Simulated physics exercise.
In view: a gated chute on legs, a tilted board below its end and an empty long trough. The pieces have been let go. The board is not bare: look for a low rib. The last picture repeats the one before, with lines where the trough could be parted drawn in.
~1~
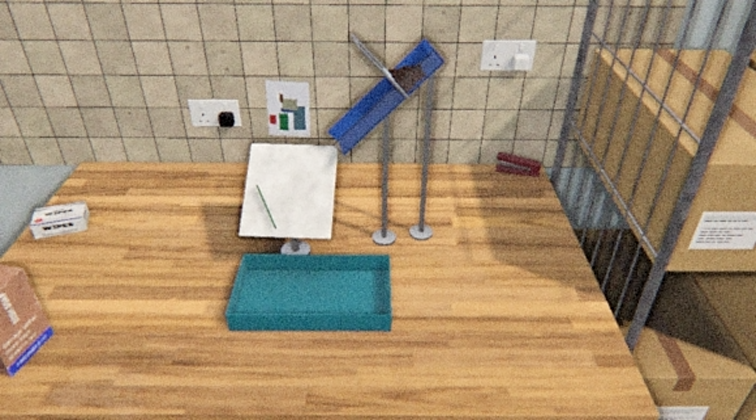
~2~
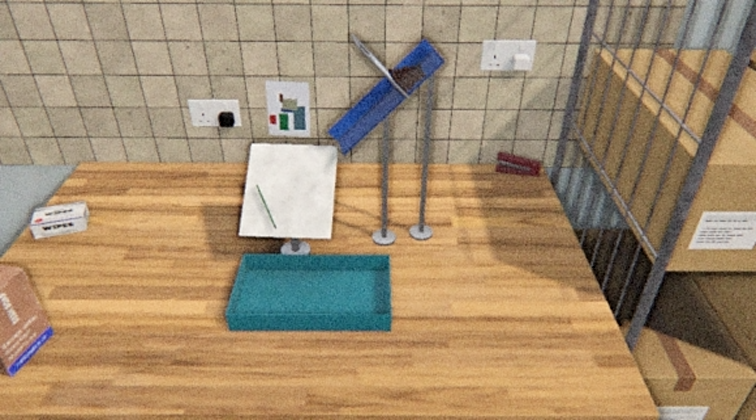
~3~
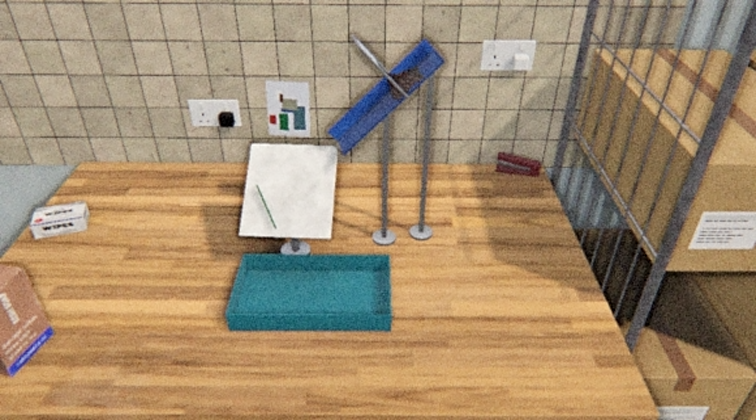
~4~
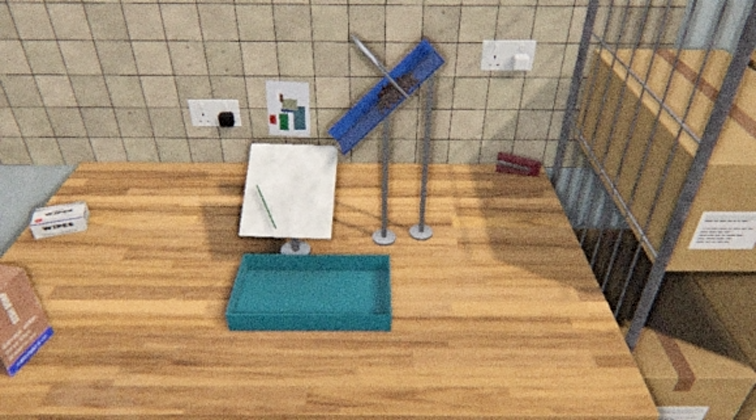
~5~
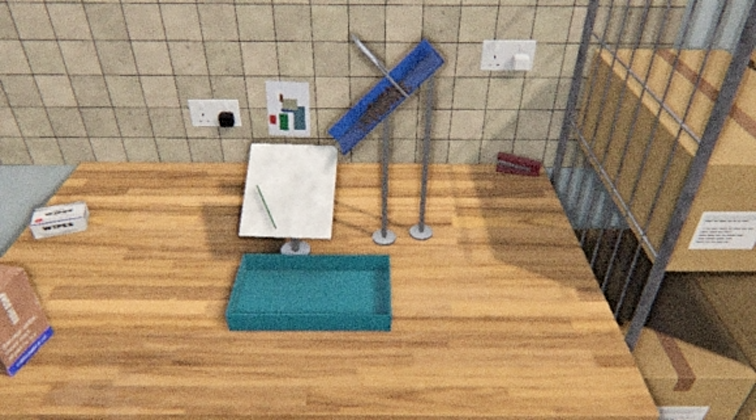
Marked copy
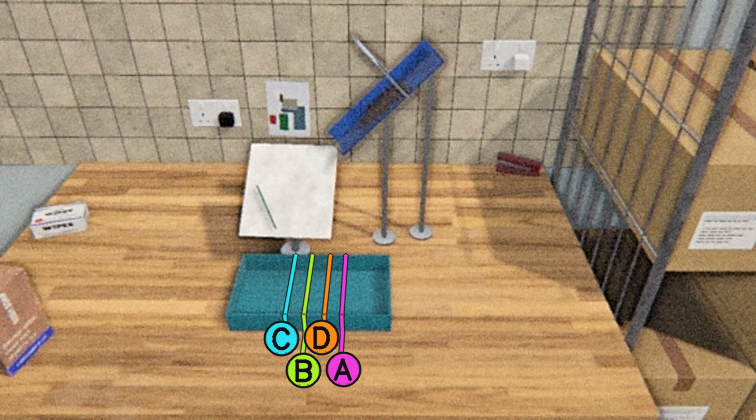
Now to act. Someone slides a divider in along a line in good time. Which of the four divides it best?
Go for C.
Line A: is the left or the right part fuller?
The left side.
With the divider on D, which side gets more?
Left.
On the marked copy, line A crosses the front rim at (341, 315); line B crosses the front rim at (303, 315); line C crosses the front rim at (284, 315); line D crosses the front rim at (324, 315).
For line A, of what is caught, nearly all on the left of the divider, a stray few on the right.
For line B, of what is caught, most on the left of the divider, a small part on the right.
For line C, of what is caught, about half on the left of the divider, about half on the right.
For line D, of what is caught, nearly all on the left of the divider, a stray few on the right.
